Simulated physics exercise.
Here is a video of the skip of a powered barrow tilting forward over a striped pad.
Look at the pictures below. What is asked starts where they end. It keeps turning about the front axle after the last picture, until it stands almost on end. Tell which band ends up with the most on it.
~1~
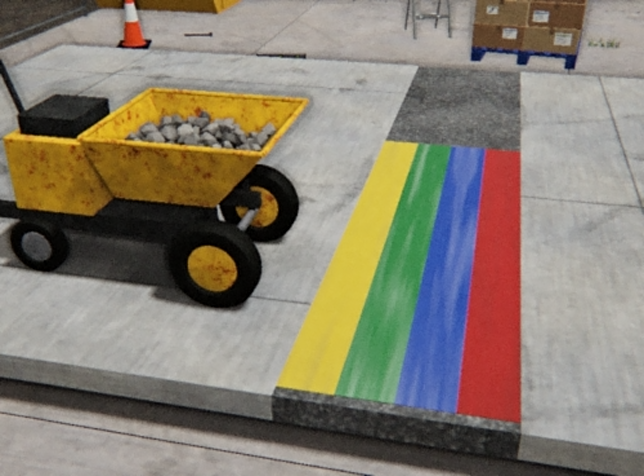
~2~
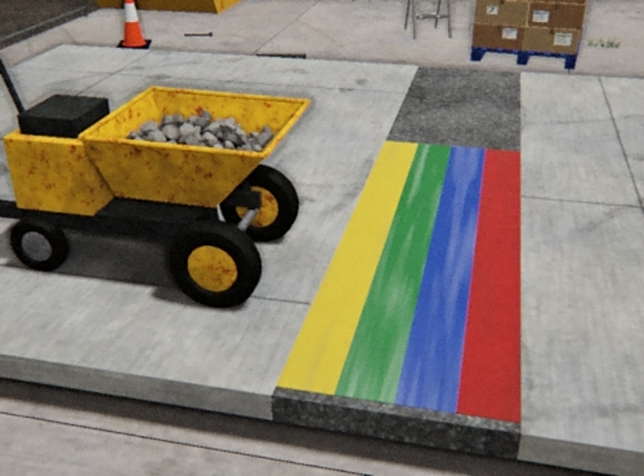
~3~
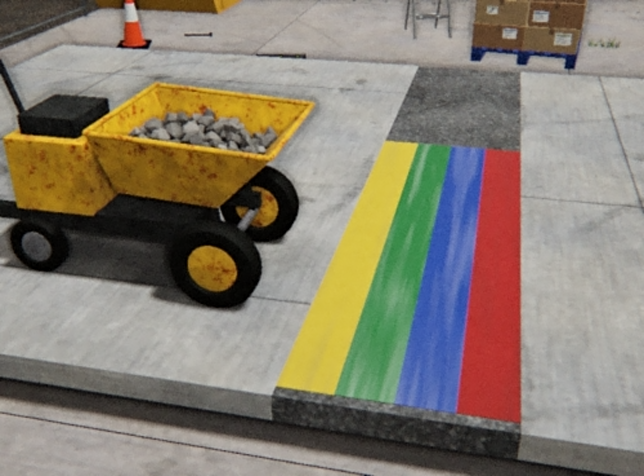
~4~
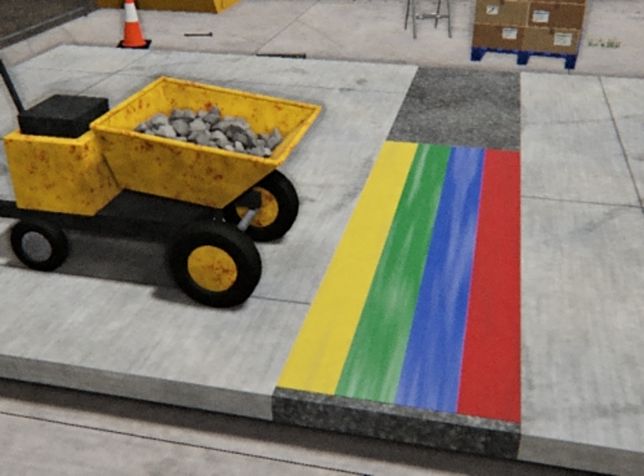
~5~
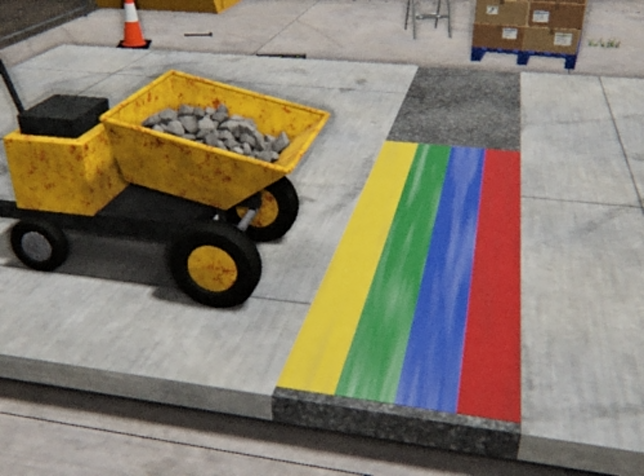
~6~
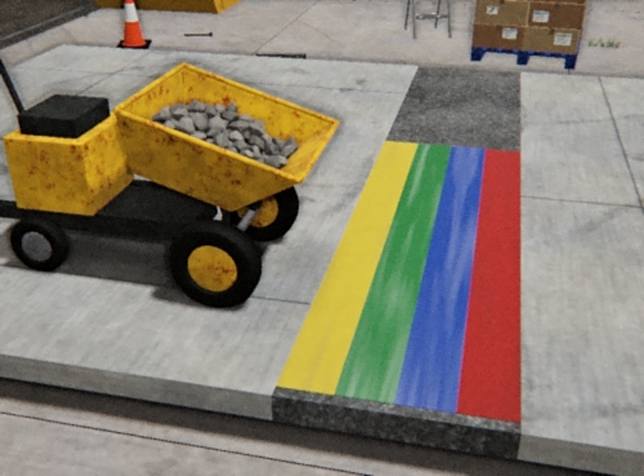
The most ends up on green.
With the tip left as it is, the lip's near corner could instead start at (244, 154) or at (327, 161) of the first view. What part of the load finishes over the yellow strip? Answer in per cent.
In order, close to 20 and 0 in a hundred.
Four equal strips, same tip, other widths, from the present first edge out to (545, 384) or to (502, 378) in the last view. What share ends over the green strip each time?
Shares: About 40 per cent; about 30 per cent.
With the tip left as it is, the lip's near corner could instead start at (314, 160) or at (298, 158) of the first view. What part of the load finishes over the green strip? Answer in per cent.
First some 10, then 20 per cent.
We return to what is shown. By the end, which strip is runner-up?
The second place goes to blue.
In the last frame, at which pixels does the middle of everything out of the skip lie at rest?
Centre at rest: Close to (407, 285).
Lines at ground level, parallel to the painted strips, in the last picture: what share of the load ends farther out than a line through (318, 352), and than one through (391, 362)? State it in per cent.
I'd say some 70 in a hundred, and after that 30 in a hundred.
Shortly afterwards, skip tipped steeply; the whole lot in the skip.
Next, skip tipped right over; the bulk in the skip; only a few over the yellow strip; near a quarter over the green strip; only a few over the blue strip.
Some moments later, skip tipped right over; near a third in the skip; a little over the yellow strip; near a third over the green strip; near a quarter over the blue strip; only a few over the red strip; only a few off the paint.
In the end, skip tipped right over; near a third in the skip; a little over the yellow strip; near a third over the green strip; near a quarter over the blue strip; a little over the red strip.
